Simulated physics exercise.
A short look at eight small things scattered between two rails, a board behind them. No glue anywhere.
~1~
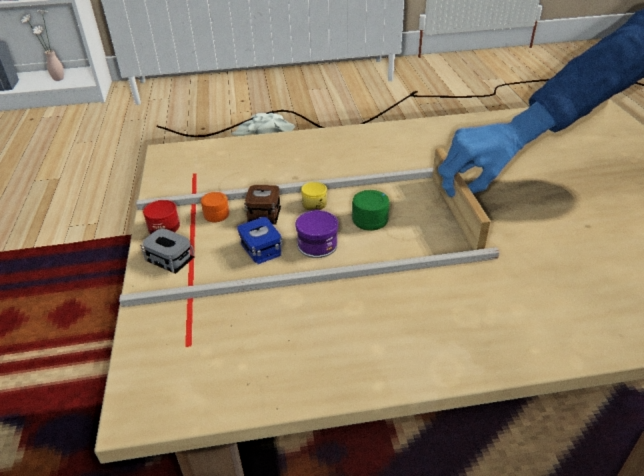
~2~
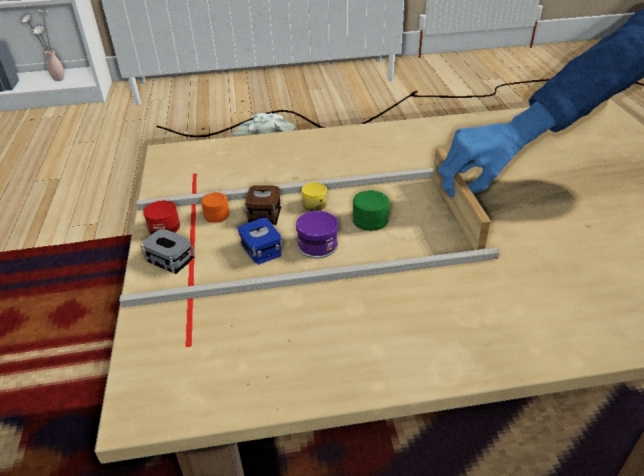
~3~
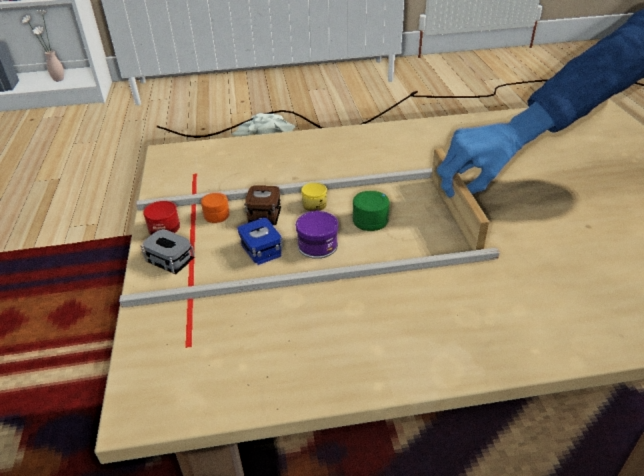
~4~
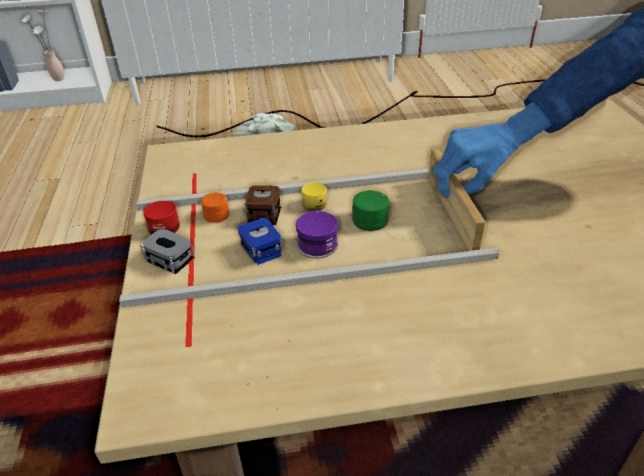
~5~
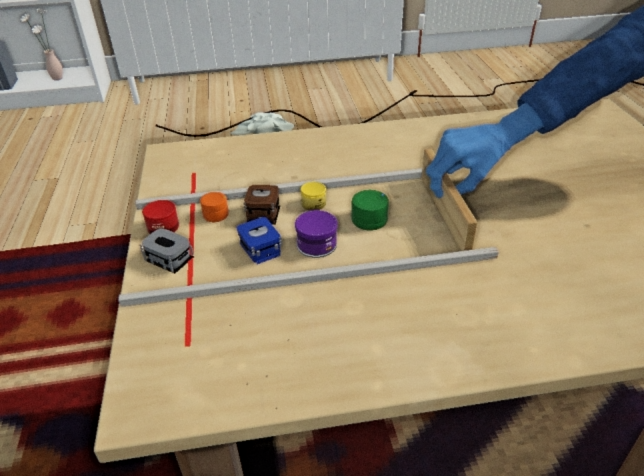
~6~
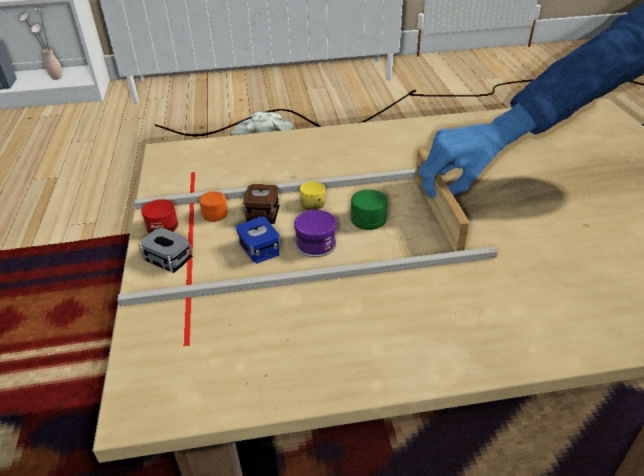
A gloved hand slides a wooden board slightly left between two rails behind scattered small objects.
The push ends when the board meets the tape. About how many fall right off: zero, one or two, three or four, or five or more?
Outcome: The number that fall off is three or four.
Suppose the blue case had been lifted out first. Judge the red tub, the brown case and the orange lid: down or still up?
The red tub tumbles off, the brown case holds on, the orange lid goes over.
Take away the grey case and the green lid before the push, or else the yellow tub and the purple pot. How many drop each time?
Fallen: 1, and 0 in the other try.
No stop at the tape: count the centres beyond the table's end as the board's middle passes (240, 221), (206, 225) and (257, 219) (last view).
Place by place, 0, 1 and 0.
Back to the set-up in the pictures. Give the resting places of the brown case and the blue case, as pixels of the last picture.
First (149, 207), then (136, 248).
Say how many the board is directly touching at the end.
3 of them.
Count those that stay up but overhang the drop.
That would be 1.
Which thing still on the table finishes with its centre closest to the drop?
The blue case ends nearest.
Early on, none off yet; red tub at rest near (160, 218); grey case at rest near (167, 250); orange lid at rest near (214, 206).
A while later, none off yet; red tub at rest near (160, 218); grey case at rest near (167, 250); orange lid travelled about its own width near (195, 207).
Finally, the number that fall off is three or four; lost, orange lid, grey case and red tub.
